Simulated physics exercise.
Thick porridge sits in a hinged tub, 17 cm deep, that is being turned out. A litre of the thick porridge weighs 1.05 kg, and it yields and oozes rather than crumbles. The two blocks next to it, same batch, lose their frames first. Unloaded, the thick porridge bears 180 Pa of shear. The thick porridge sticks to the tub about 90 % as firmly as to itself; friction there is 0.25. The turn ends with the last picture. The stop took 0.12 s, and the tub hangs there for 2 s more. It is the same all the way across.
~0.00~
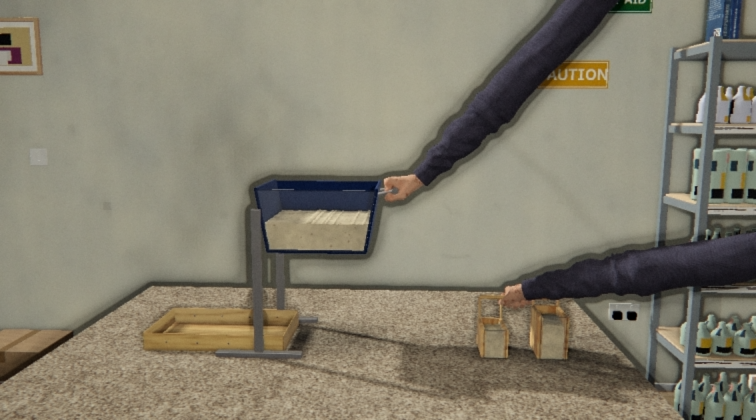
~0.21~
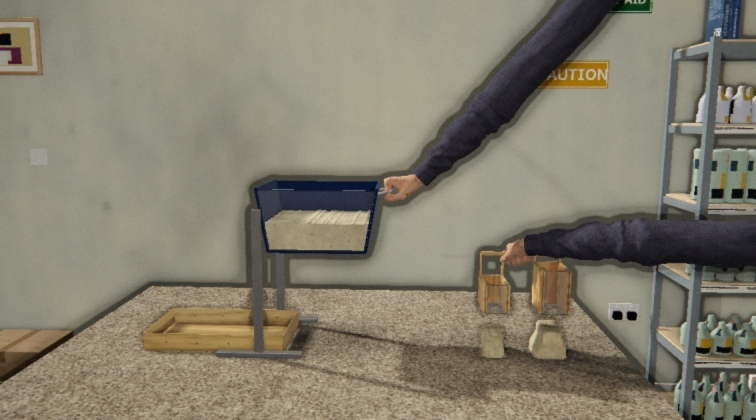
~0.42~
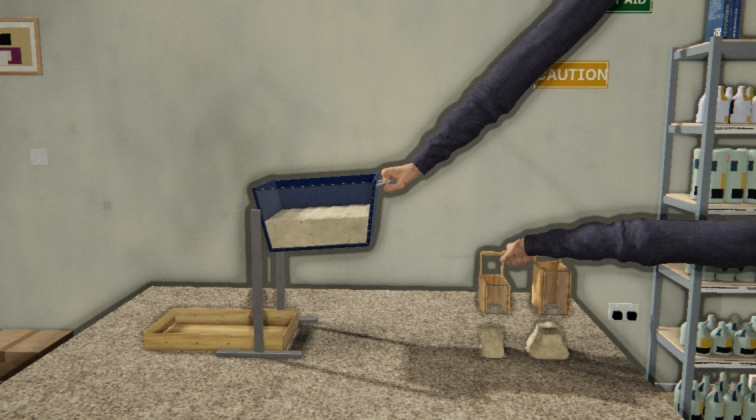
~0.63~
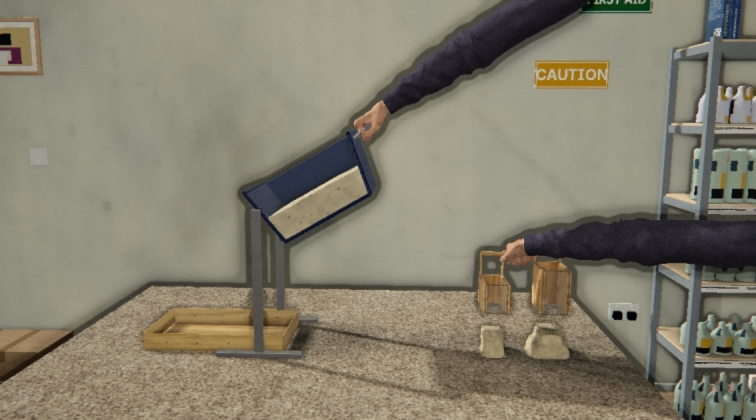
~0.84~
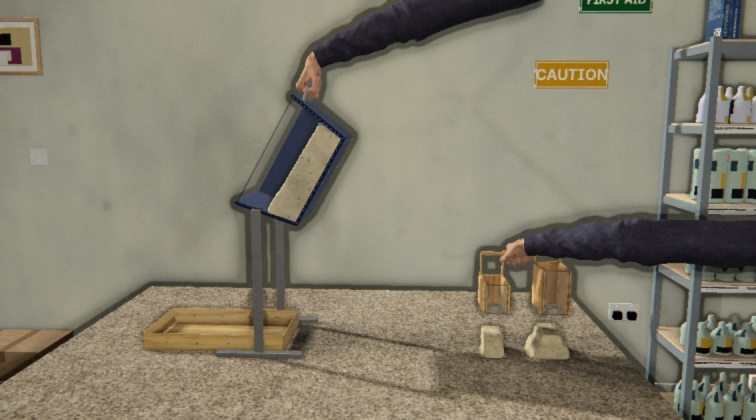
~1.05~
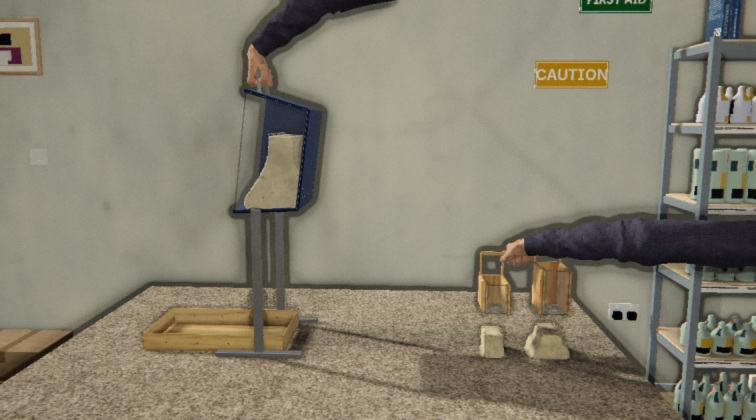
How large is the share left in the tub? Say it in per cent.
It comes to some 49 %.
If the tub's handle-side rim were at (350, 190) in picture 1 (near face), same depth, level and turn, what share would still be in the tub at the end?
In that case some 65 per cent.
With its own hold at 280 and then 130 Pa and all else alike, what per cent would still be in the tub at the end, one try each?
In that order: 60 %, 45 %.
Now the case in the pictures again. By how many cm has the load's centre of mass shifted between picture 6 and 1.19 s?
Some 6 cm.
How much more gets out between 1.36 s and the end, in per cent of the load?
Some 10 per cent.
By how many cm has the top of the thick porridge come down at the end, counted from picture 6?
Some 13 cm.
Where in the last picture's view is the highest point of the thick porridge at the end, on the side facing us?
Near (279, 184).
By 1.19 s, the tub is at 83 degrees and holds 87 %.
By 1.36 s, the tub is at 83 degrees and holds 58 %.
By 1.53 s, the tub is at 83 degrees and holds 50 %.
By 1.70 s, the tub is at 83 degrees and holds 49 %.
By 3.05 s, at the end, the tub is at 83 degrees and holds 49 %.
